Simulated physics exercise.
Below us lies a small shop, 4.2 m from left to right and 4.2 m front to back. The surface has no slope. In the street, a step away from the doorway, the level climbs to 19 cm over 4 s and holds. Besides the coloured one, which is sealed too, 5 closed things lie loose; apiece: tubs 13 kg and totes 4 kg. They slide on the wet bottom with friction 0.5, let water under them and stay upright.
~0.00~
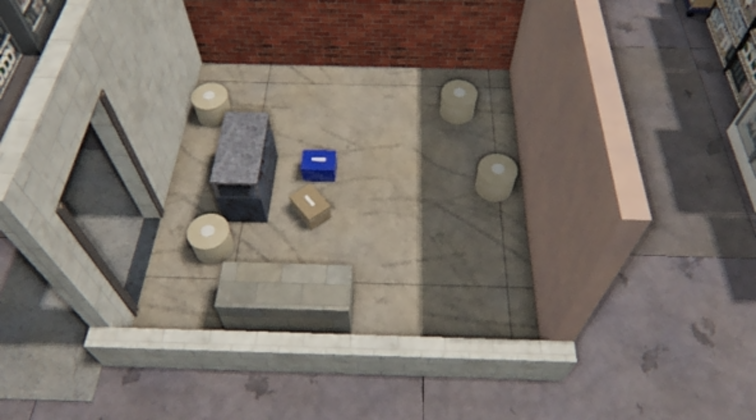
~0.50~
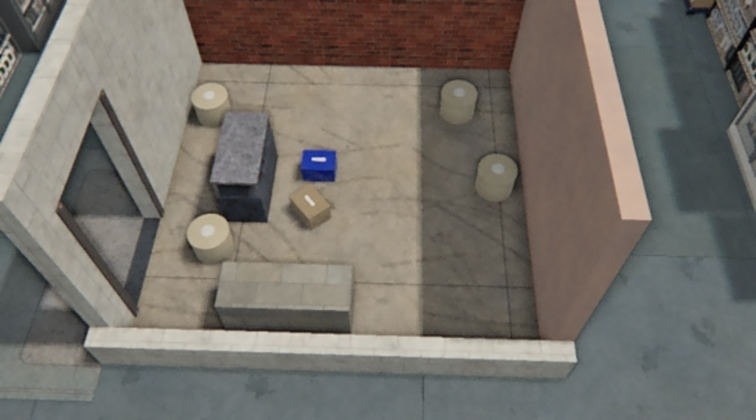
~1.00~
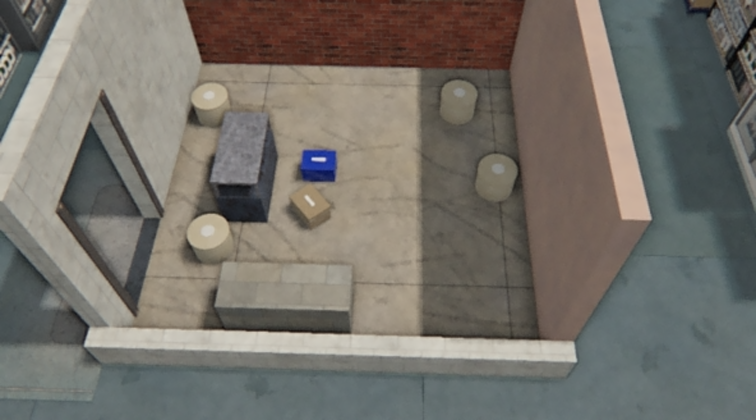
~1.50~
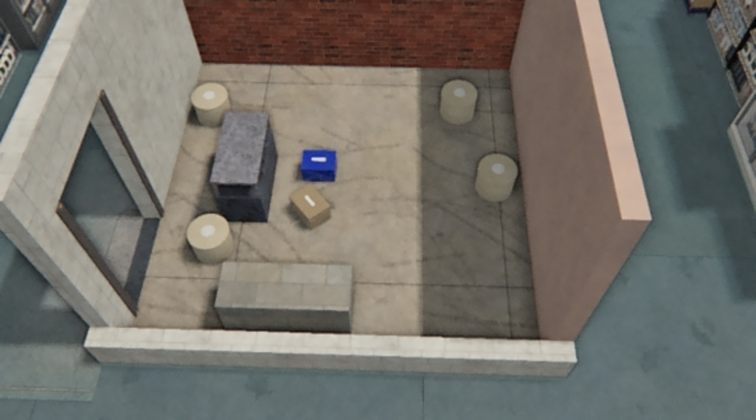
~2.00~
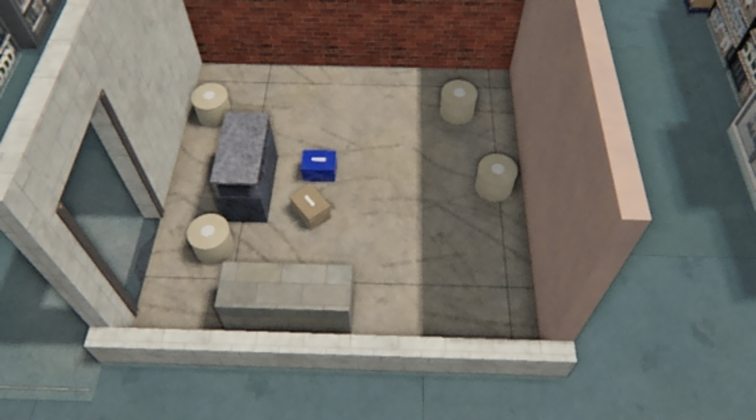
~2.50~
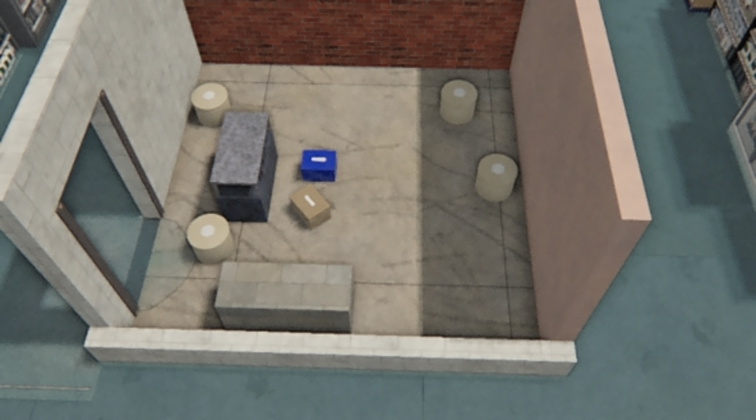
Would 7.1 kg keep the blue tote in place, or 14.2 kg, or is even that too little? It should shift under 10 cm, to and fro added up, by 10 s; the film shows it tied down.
I expect that the smaller load will do.
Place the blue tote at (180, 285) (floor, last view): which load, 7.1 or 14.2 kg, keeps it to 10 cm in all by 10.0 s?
Neither holds.
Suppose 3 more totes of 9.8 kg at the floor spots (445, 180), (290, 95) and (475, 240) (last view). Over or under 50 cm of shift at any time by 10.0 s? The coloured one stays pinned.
In turn: Under, under, less.
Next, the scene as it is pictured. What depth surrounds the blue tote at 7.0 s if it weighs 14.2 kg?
About 2 cm.
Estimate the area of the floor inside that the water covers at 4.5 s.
Some 4.0 m2.
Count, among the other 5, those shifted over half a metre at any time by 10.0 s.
I count 2.
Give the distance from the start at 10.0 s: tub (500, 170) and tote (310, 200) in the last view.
In turn: 5 cm, 200 cm.
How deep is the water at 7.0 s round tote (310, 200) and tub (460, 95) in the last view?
Roughly 3 and 0 cm.
After 3.5 s the blue tote would be 0 cm from its start with 7.1 kg and 0 cm from its start with 14.2 kg; 0 cm of water round it then.
After 4.5 s the blue tote would be 0 cm from its start with 7.1 kg and 0 cm from its start with 14.2 kg; 0 cm of water round it then.
After 7.0 s the blue tote would be 0 cm from its start with 7.1 kg and 0 cm from its start with 14.2 kg; 2 cm of water round it then.
After 10.0 s the blue tote would be 0 cm from its start with 7.1 kg and 0 cm from its start with 14.2 kg; 2 cm of water round it then.
